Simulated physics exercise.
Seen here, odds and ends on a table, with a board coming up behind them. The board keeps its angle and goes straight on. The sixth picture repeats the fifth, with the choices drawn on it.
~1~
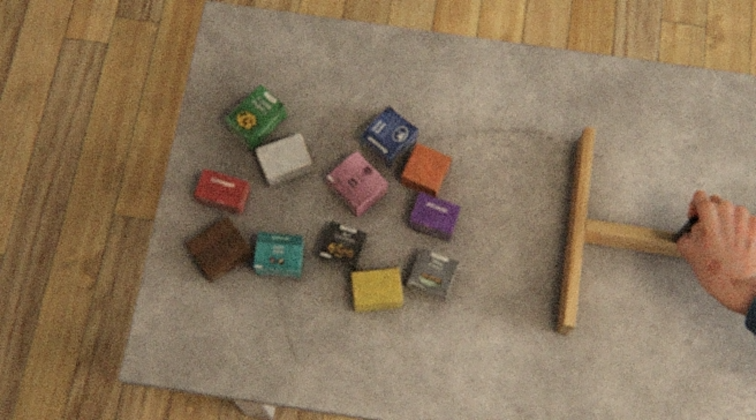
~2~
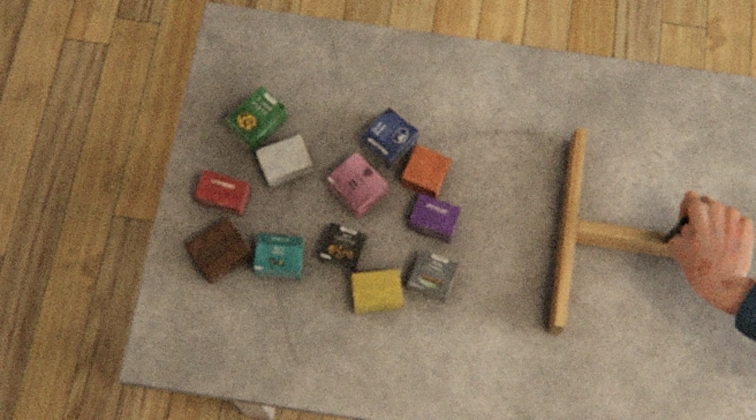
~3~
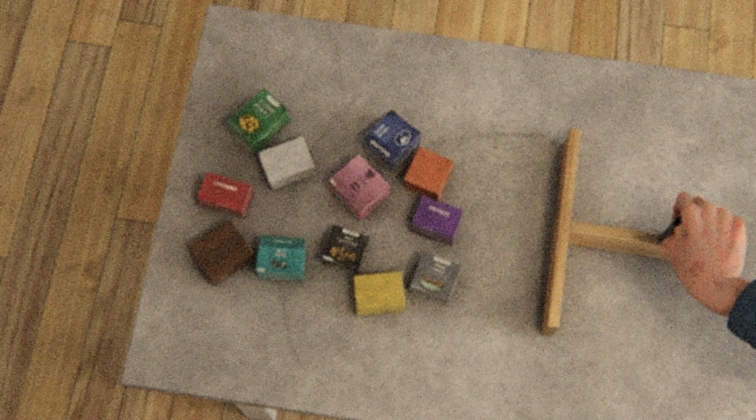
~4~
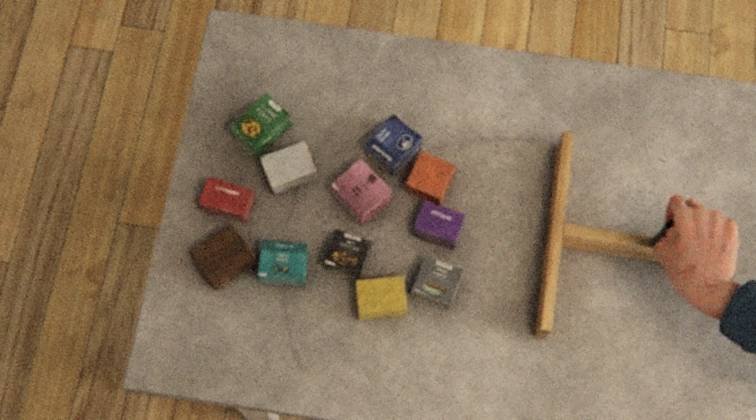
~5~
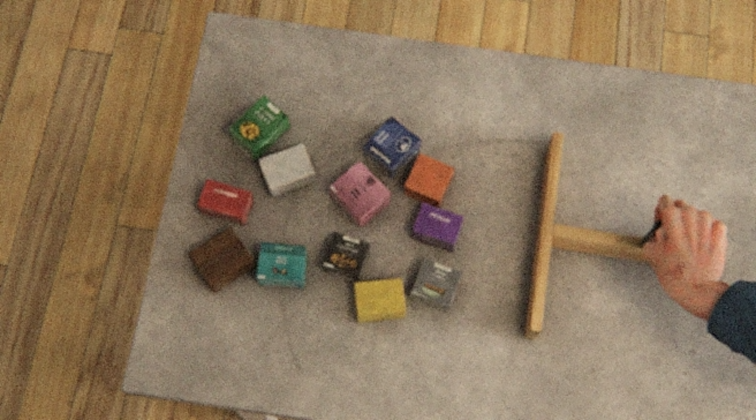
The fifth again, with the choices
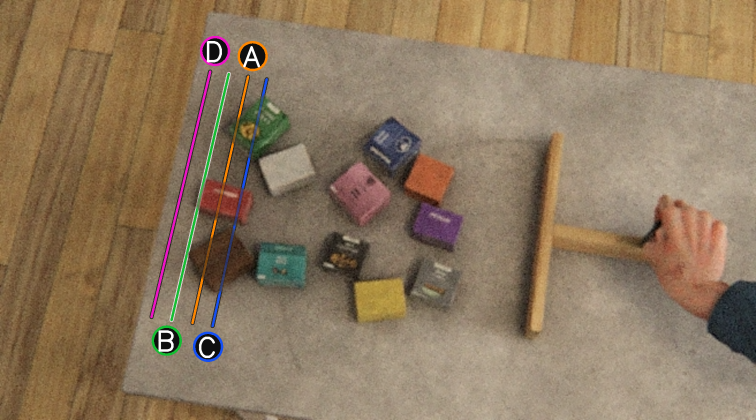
A grey tabletop stands on a wooden plank floor, seen from above at a slight tilt, with the view drifting very slightly. Small boxes and blocks lie scattered on the left, green, white, red, brown and turquoise, with blue, pink, orange, purple, black, yellow and grey ones nearer the middle. From the right, a hand holding a wooden T-shaped board slides it slowly a short way left, while the objects stay put, untouched.
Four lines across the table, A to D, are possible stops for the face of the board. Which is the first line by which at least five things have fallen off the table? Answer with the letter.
The first such stop is A.
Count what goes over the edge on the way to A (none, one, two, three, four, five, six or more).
Six or more.
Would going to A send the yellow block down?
By then, no.
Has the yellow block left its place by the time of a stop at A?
By then, yes.
On the marked copy, A at (221, 195); B at (201, 192); C at (241, 198); D at (182, 189).
With A. Early on, board (430, 212); yellow block (345, 302); blue box (384, 144).
Further on, board (312, 195); brown box (139, 257); turquoise packet (192, 251).
At the end, board (221, 182); red packet over the edge; turquoise packet over the edge; seven fallen.
As for the rest, B drops seven, but is farther than needed; C drops only three; D drops eleven, but is farther than needed.
